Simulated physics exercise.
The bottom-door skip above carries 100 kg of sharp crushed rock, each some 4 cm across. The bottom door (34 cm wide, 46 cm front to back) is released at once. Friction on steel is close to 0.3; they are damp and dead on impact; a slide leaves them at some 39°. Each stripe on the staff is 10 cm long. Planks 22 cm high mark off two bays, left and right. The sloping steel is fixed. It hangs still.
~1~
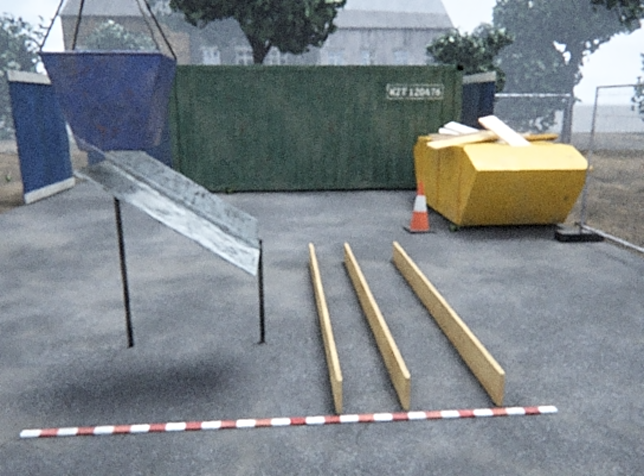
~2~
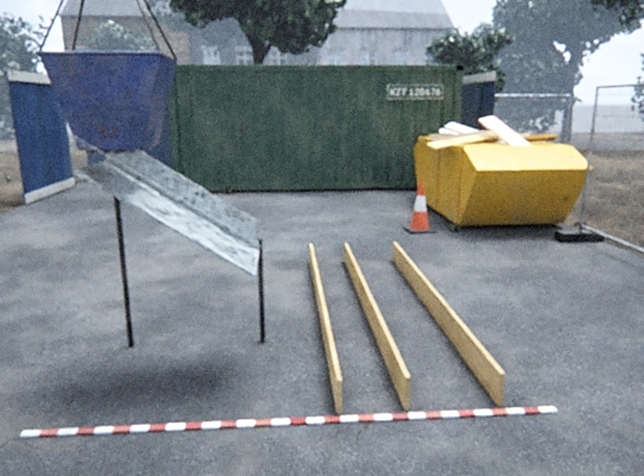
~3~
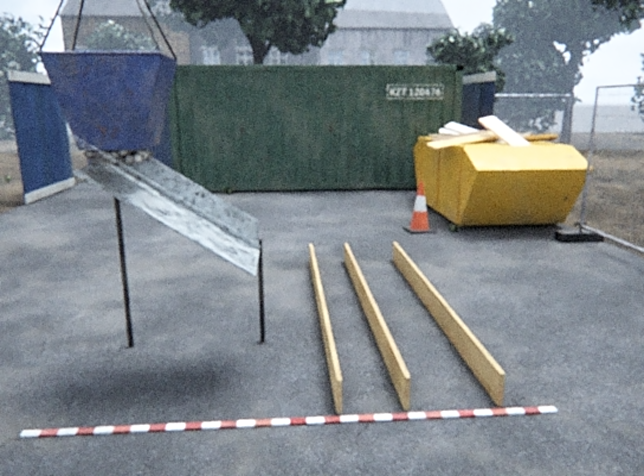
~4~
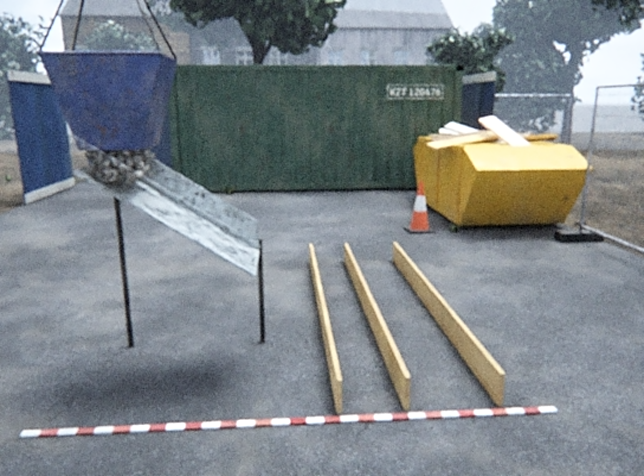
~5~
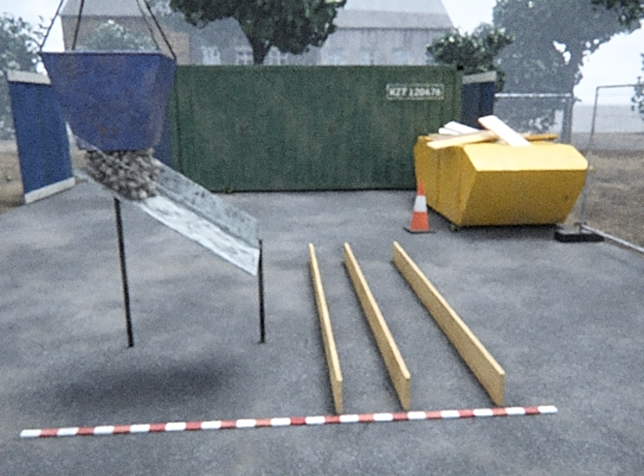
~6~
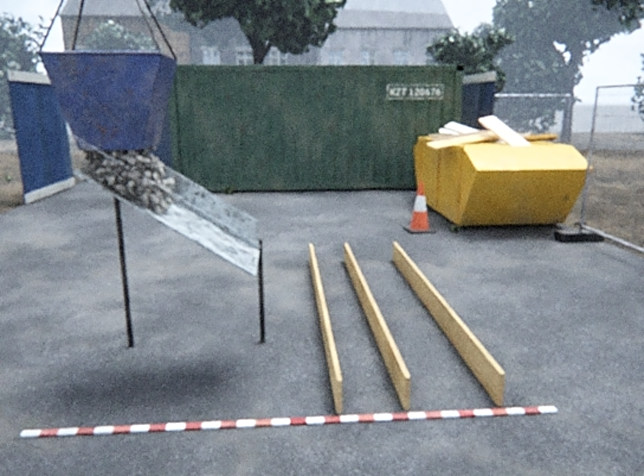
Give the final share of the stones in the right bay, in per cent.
Close to 0 in a hundred.
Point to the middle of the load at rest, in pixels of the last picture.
Around (353, 358).
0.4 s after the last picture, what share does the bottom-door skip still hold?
About 0 per cent.
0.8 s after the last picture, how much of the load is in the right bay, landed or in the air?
Some 0 per cent.
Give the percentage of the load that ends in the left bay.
About 70 per cent.
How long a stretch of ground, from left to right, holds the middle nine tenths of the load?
About 60 cm.
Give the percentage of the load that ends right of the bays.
Some 0 per cent of the load.
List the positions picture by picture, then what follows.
The outlet is at (109, 141); nothing has dropped yet, in the first frame.
The outlet is at (109, 141); 4 % is out, in the second frame.
Outlet at (109, 141), the stream shows down to (123, 161); 88 % still inside, in the third frame.
Outlet at (109, 141), the stream shows down to (130, 178); 75 % still inside, in the fourth frame.
Outlet at (109, 141), the stream shows down to (148, 191); 62 % still inside, in the fifth frame.
Outlet at (109, 141), the stream shows down to (166, 204); 50 % still inside, in the sixth frame.
Then, 0.4 s after the last picture, 0 % in the bottom-door skip, 89 % on the steel, 11 % falling or lying left of the bays; the stones farthest right are at (314, 307).
Then, 0.8 s after the last picture, 0 % in the bottom-door skip, 38 % on the steel, 36 % falling or lying left of the bays, 26 % falling or lying in the left bay; the stones farthest right are at (381, 357).
Then, 1.4 s after the last picture, 0 % in the bottom-door skip, 34 % falling or lying left of the bays, 66 % falling or lying in the left bay; the stones farthest right are at (390, 355).
Then, 2.3 s after the last picture, 0 % in the bottom-door skip, 29 % falling or lying left of the bays, 70 % falling or lying in the left bay; the stones farthest right are at (413, 358).
Then, 4.2 s after the last picture, 0 % in the bottom-door skip, 29 % left of the bays, 70 % in the left bay; the stones farthest right are at (413, 358).
